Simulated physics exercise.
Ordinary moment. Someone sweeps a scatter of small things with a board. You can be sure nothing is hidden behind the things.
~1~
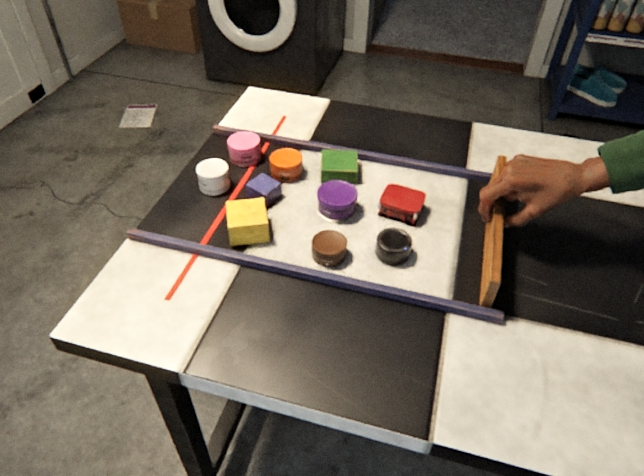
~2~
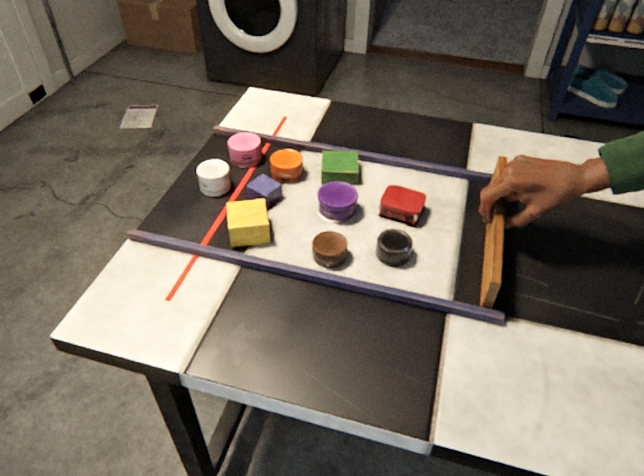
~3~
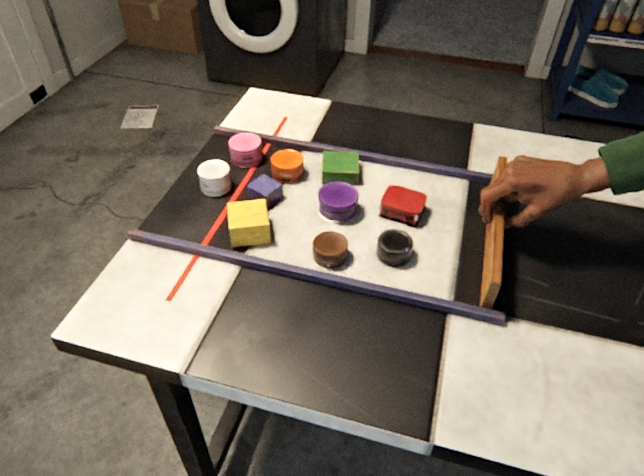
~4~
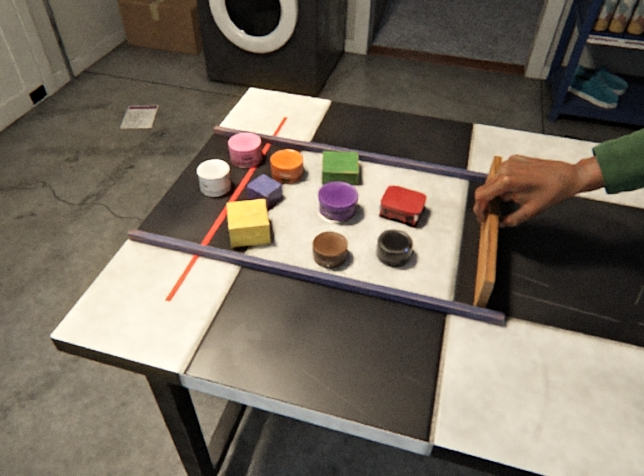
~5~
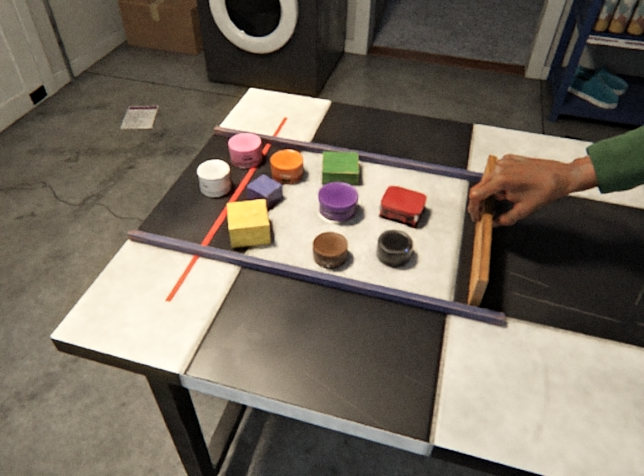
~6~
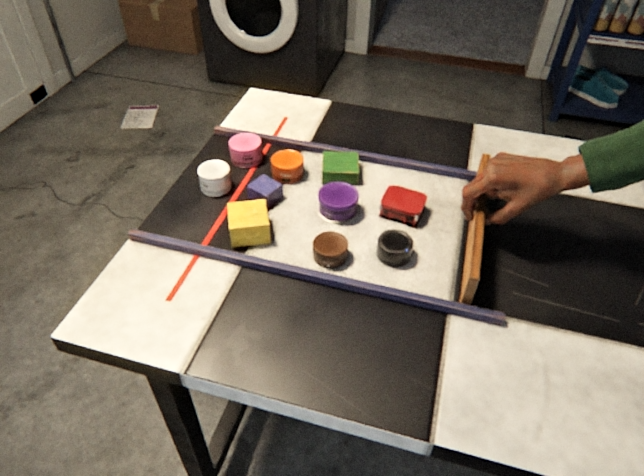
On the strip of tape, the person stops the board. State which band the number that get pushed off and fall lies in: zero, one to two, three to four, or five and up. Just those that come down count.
The band is one to two.
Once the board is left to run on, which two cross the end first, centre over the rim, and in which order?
Order: White tub first, blue block second.
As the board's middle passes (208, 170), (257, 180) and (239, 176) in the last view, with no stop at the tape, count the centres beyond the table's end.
First 6, then 2, finally 2.
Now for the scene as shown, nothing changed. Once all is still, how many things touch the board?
Number: 4.
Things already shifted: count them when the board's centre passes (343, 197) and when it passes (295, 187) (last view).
The first count is 6, and then it's 10.
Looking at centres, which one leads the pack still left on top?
It's the pink tub that ends nearest.
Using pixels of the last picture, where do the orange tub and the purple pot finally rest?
The first one ends at (206, 153), the second at (186, 172).
Soon after, none off yet; white tub at rest near (215, 179); pink tub at rest near (246, 150); blue block at rest near (265, 191).
Then, none off yet; white tub moved a little near (199, 176); pink tub at rest near (246, 150); blue block moved about its own width near (225, 185).
By the end, the number that fall off is one or two; fallen, blue block and white tub.
